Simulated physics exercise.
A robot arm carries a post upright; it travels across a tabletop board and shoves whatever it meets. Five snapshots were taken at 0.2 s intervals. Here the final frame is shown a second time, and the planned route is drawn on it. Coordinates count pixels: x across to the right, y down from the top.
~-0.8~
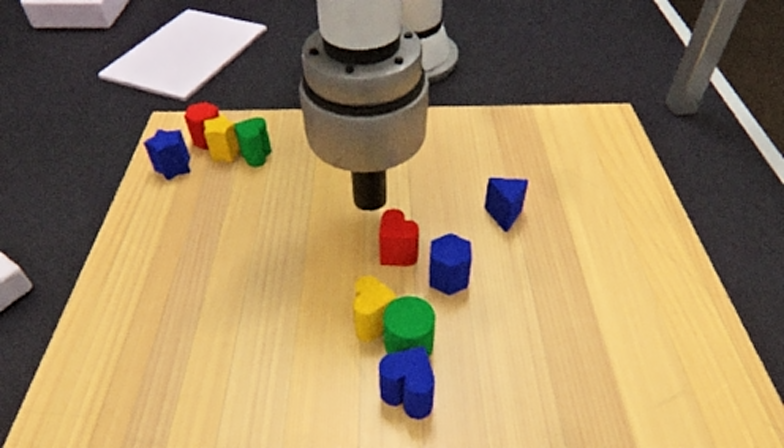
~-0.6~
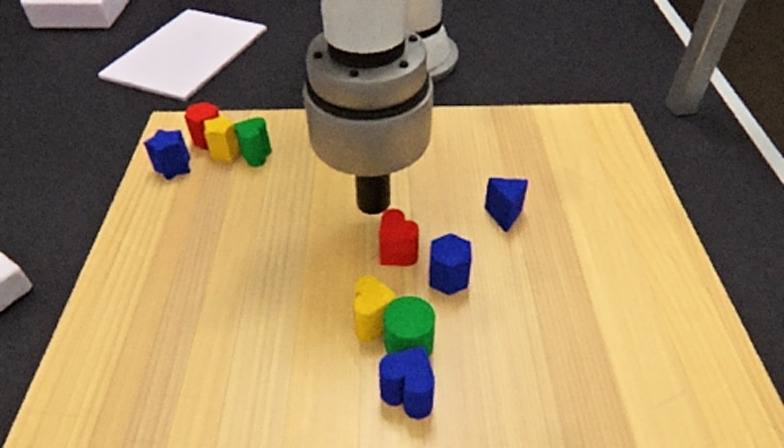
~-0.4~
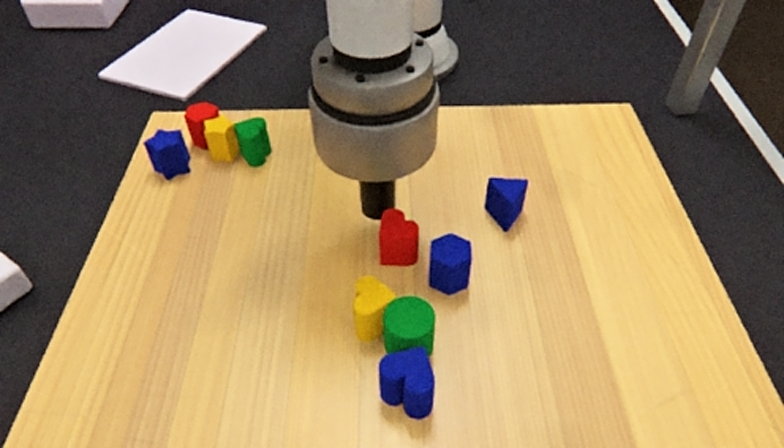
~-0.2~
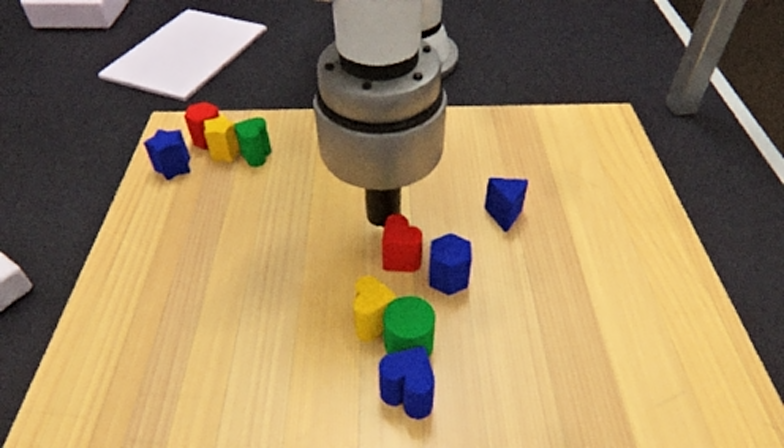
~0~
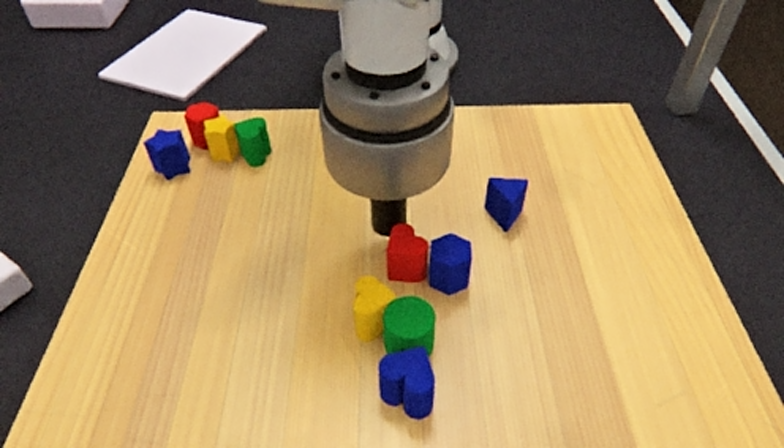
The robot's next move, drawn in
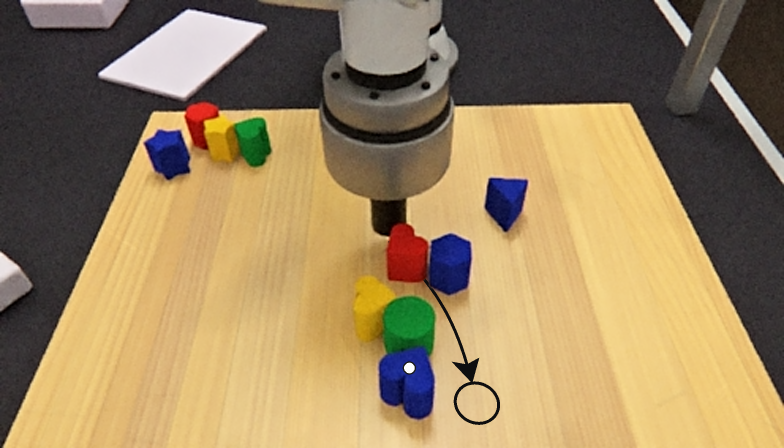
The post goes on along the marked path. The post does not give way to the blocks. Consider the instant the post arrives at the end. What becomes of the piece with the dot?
Moved off its spot.
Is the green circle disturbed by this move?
It gets pushed out of place.
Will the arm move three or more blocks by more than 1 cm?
Going by the path, yes.
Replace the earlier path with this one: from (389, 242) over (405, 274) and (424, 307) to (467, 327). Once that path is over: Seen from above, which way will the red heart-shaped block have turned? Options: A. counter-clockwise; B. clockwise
Choice B: Clockwise.
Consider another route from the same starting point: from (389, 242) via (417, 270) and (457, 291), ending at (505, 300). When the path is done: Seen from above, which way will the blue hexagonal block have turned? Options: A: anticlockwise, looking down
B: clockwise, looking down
Correct choice: A.
Path on the board, from (389, 242) via (427, 283) and (457, 336), ending at (477, 403); the dot is on the blue heart-shaped block.
What follows on the original path. One third of the way, post (429, 267); red heart-shaped block (426, 288), turned 60° clockwise; green circle (407, 326); blue hexagonal block (472, 259), turned 35° anticlockwise.
Two thirds of the way, post (459, 319); red heart-shaped block (442, 338); blue heart-shaped block (406, 386); green circle (388, 344); blue hexagonal block (484, 267), turned 80° anticlockwise.
At the end, post (480, 387); red heart-shaped block (436, 369), turned 165° clockwise; blue heart-shaped block (398, 393), turned 20° anticlockwise; green circle (388, 344); blue hexagonal block (484, 267), turned 80° anticlockwise.
